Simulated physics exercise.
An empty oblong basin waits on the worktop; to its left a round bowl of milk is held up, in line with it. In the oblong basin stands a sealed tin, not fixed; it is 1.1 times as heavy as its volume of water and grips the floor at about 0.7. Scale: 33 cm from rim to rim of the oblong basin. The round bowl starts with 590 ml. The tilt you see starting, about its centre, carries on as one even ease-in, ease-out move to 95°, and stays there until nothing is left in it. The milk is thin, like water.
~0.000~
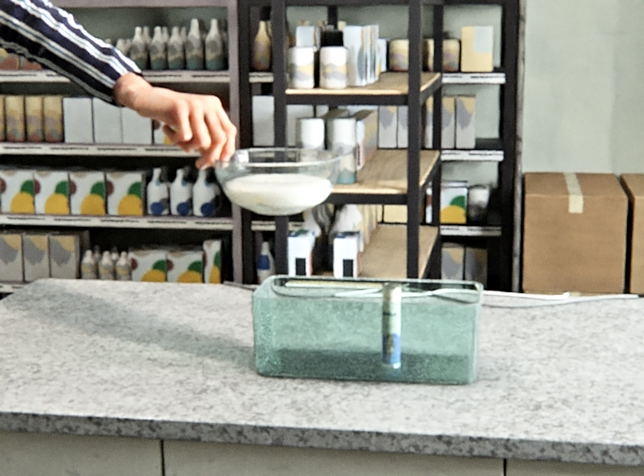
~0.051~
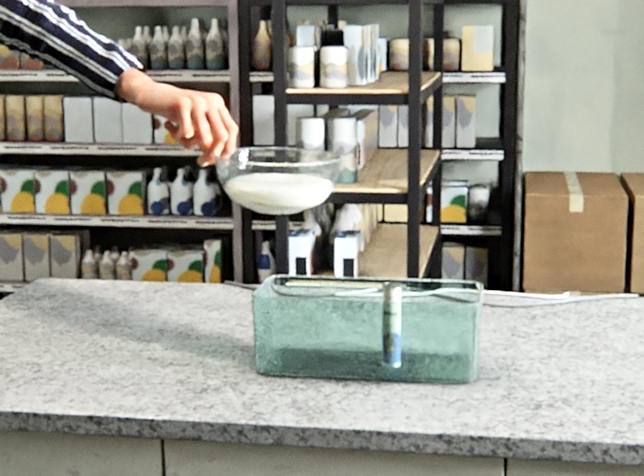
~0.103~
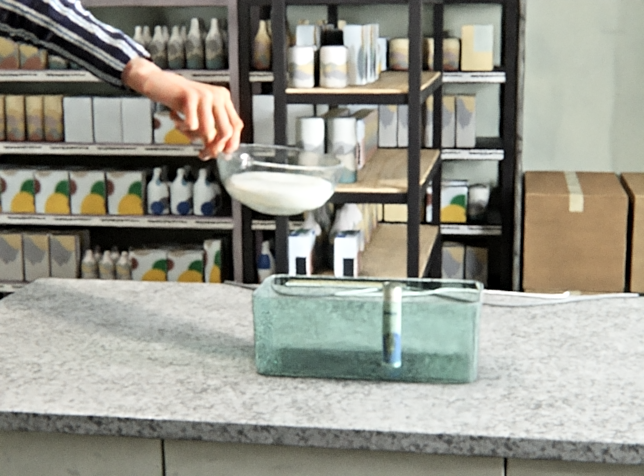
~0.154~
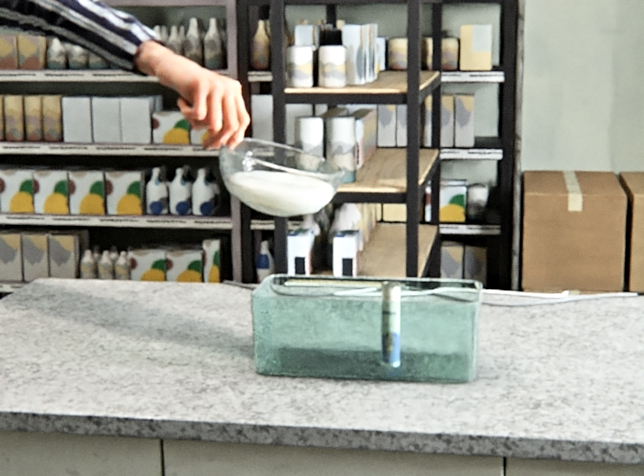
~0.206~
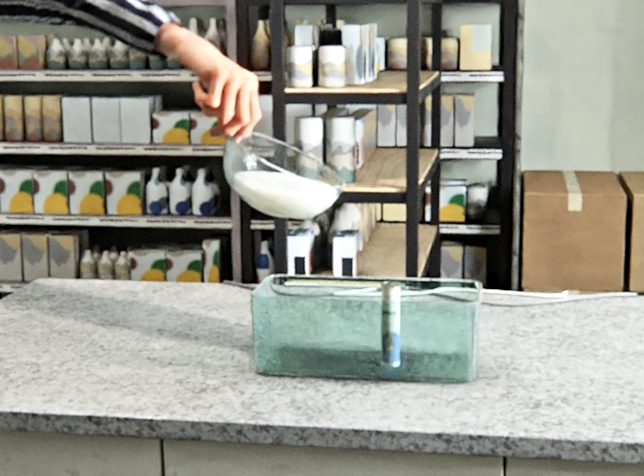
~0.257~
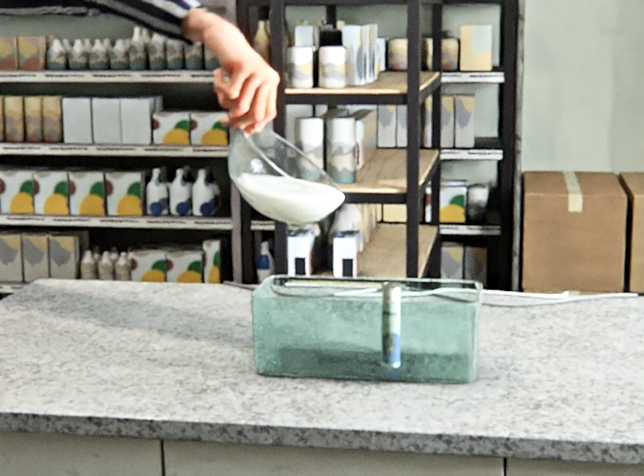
A hand in a dark striped sleeve holds a clear round bowl of milk and tilts it steadily rightward, the milk shifting toward its lower right edge. Below and slightly right, a greenish oblong glass basin with an upright tin sits on a speckled grey worktop. The camera stays still, facing the counter, with stocked shelves and cardboard boxes behind.
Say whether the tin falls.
It falls.
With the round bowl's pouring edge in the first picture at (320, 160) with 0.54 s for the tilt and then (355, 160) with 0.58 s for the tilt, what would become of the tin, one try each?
First it remains upright; then it remains upright.
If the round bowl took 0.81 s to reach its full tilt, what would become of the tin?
Then it stays up.
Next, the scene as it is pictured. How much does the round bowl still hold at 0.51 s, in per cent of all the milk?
About 14 per cent.
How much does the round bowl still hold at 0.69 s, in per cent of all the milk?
About 2 per cent.
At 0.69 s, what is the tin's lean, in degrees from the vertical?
About 10°.
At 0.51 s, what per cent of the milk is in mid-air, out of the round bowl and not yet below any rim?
About 48 per cent.
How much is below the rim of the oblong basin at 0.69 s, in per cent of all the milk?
About 92 per cent.
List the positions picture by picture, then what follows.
Tilt 0°; pouring edge (339, 159); surface from (226, 181) to (332, 183); the oblong basin's rim runs from (260, 288) to (480, 295); the tin's top is at (391, 289), in the first frame.
Tilt 2°; pouring edge (340, 160); surface from (226, 180) to (333, 183), in the second frame.
Tilt 7°; pouring edge (342, 166); surface from (227, 177) to (333, 186), in the third frame.
Tilt 15°; pouring edge (342, 175); surface from (228, 175) to (334, 188), in the fourth frame.
Tilt 26°; pouring edge (343, 187); surface from (232, 174) to (338, 191), in the fifth frame.
Tilt 38°; pouring edge (340, 202); surface from (239, 177) to (340, 194); 1 per cent is over the edge, in the sixth frame.
After 0.51 s the tilt is 90° and 14 per cent is still to pour; the tin stands where it began.
After 0.69 s the tilt is 95° and 2 per cent is still to pour; the tin leans 9°.
After 0.88 s the tilt is 95° and 0 per cent is still to pour; the tin stands 1 cm from where it began.
After 1.09 s the tilt is 95° and 0 per cent is still to pour; the tin leans 12°.
In the end the tin lies on its side.
